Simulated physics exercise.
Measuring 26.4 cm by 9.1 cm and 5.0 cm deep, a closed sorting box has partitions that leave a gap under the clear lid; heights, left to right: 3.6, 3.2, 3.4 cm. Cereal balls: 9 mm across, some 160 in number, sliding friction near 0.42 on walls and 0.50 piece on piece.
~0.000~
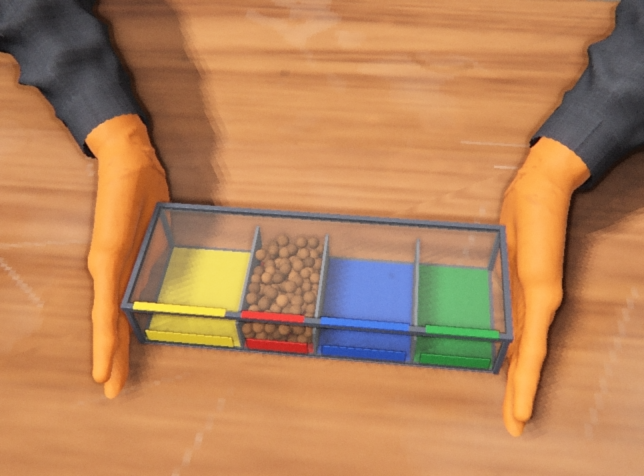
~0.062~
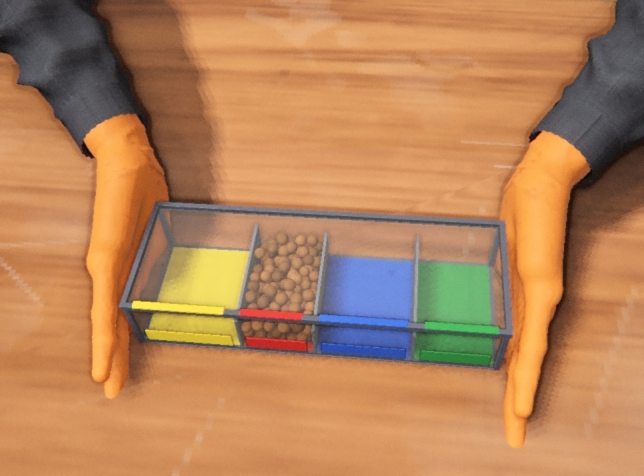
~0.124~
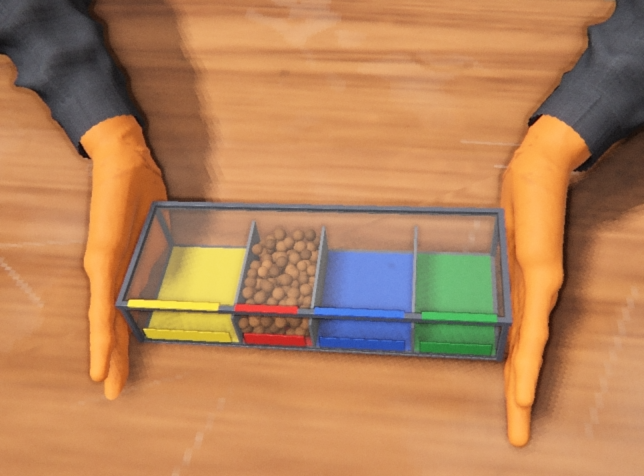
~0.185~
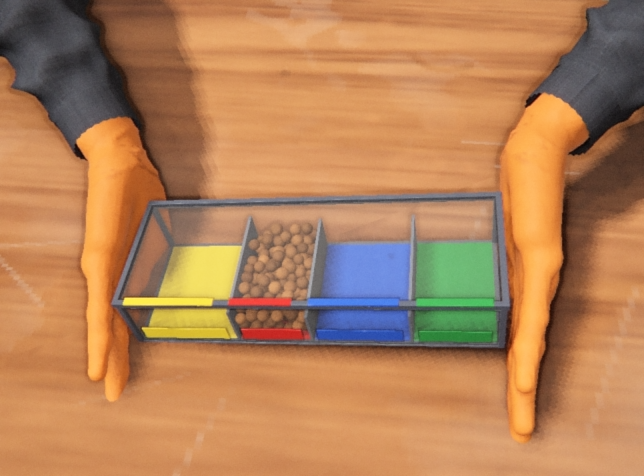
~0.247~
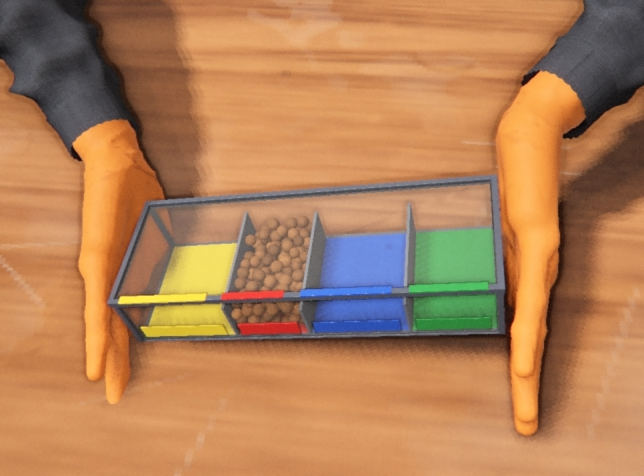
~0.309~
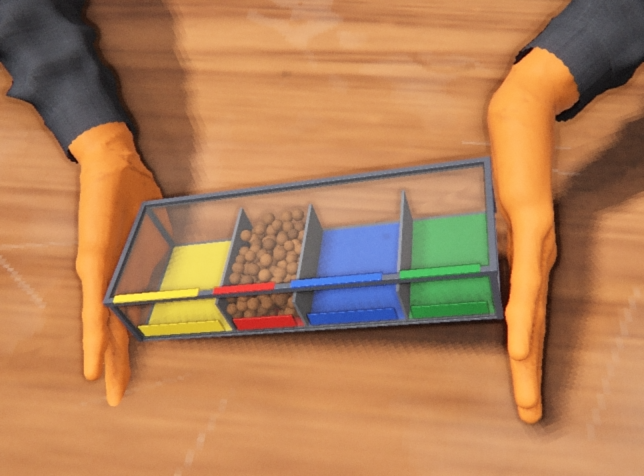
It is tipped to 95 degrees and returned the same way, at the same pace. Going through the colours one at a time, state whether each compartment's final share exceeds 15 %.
Red: Exceeds; blue: Does not exceed; green: Does not exceed; yellow: Exceeds.
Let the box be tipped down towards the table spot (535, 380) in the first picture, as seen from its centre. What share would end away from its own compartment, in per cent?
My guess is roughly 35 percent.
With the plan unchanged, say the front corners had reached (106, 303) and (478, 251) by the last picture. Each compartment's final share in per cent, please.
Red 80 %; blue 0 %; green 0 %; yellow 20 %.
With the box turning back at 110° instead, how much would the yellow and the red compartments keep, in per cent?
Result - yellow 35 percent, red 65 percent.
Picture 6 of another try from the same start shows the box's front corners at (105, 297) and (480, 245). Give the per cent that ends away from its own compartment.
That gives some 20 per cent.
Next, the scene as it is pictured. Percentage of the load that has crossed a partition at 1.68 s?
About 20 %.
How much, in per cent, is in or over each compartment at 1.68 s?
Red 80 %, blue 0 %, green 0 %, yellow 20 %.
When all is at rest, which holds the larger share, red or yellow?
Red compartment.
After 1.68 s, tilt 95 degrees; red 80 %, yellow 20 %.
After 2.59 s, tilt 43 degrees; red 75 %, yellow 25 %.
After 3.51 s, tilt 0 degrees; red 75 %, yellow 25 %.
By 4.0 s all is still; red 75 %, blue 0 %, green 0 %, yellow 25 %.
